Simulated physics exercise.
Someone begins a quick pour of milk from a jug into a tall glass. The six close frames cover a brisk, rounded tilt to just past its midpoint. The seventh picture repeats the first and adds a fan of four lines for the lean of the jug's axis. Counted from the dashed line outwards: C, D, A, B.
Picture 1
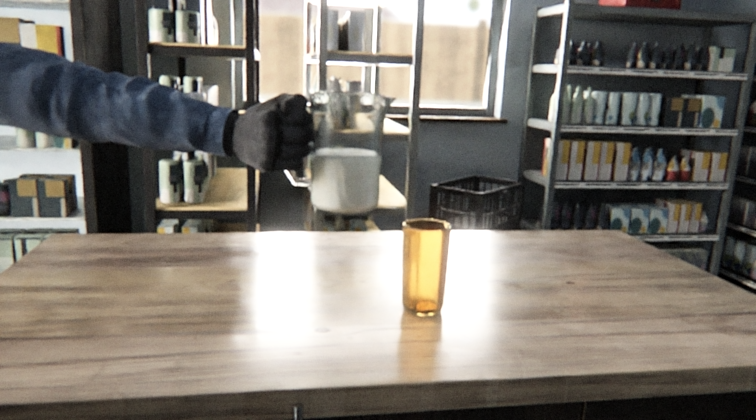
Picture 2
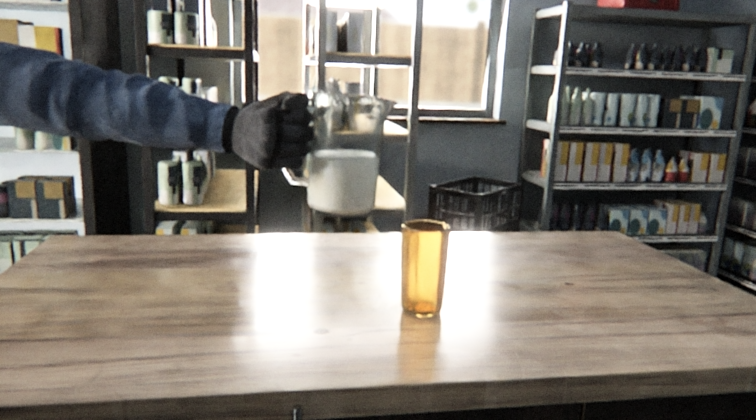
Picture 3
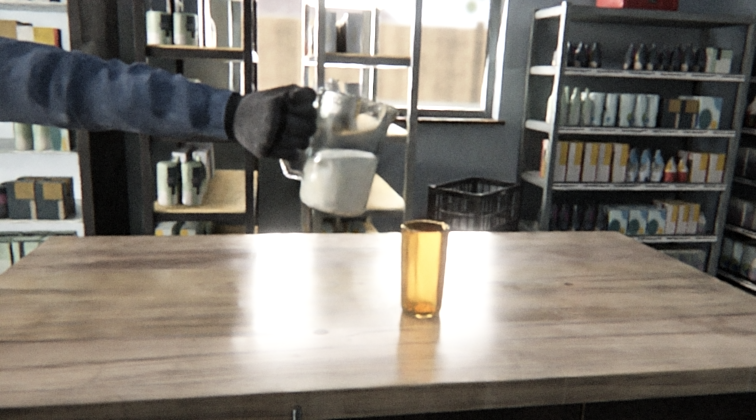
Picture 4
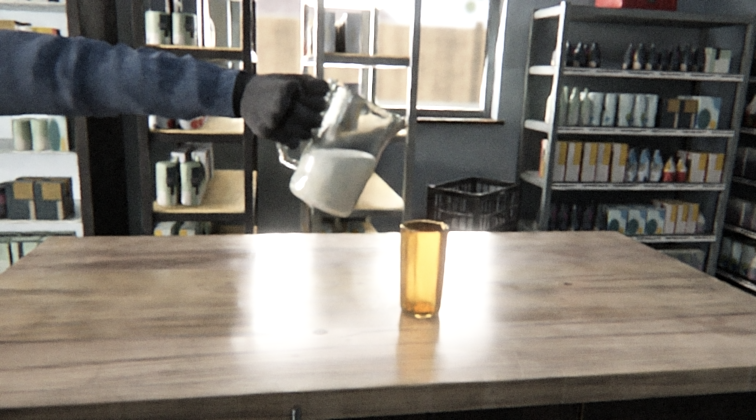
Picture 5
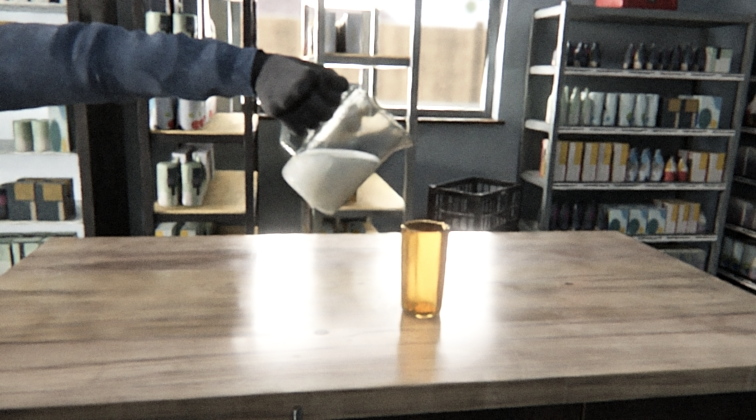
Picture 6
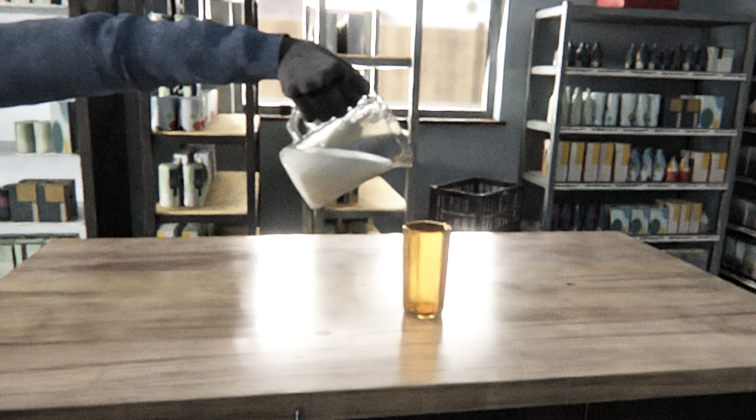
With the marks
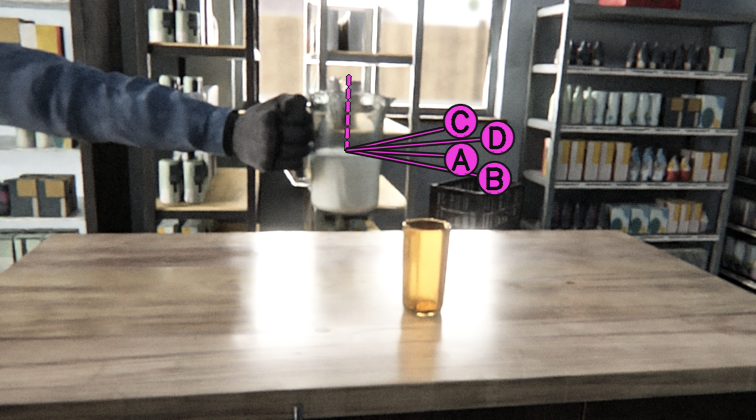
A gloved hand steadily tilts a jug of milk rightward above an amber glass.
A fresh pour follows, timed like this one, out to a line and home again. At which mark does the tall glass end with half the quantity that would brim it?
Take C.
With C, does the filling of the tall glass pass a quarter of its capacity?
Yes.
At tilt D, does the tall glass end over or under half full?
Over.
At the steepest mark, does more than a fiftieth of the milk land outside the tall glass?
Yes.
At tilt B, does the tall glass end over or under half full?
Over.
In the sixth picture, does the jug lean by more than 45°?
Yes, it does.
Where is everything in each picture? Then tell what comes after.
Upright, lip at (395, 98); rim of the tall glass round (427, 224); nothing has left yet.
Tipped about 3°, lip at (396, 102); nothing has left yet.
Tipped about 12°, lip at (402, 110); nothing has left yet.
Tipped about 25°, lip at (408, 125); nothing has left yet.
Tipped about 42°, lip at (413, 144); nothing has left yet.
Tipped about 59°, lip at (413, 166); nothing has left yet.
On the marked copy, A at (444, 155); B at (476, 175); C at (443, 128); D at (480, 139).
Choosing A, the tall glass ends with about 93 % of what it can hold; 7 % of the milk is spilt.
Choosing B, the tall glass is filled to the brim; 16 % of the milk is spilt.
Choosing C, the tall glass ends with about 48 % of what it can hold; 3 % of the milk is spilt.
Choosing D, the tall glass ends with about 75 % of what it can hold; 3 % of the milk is spilt.
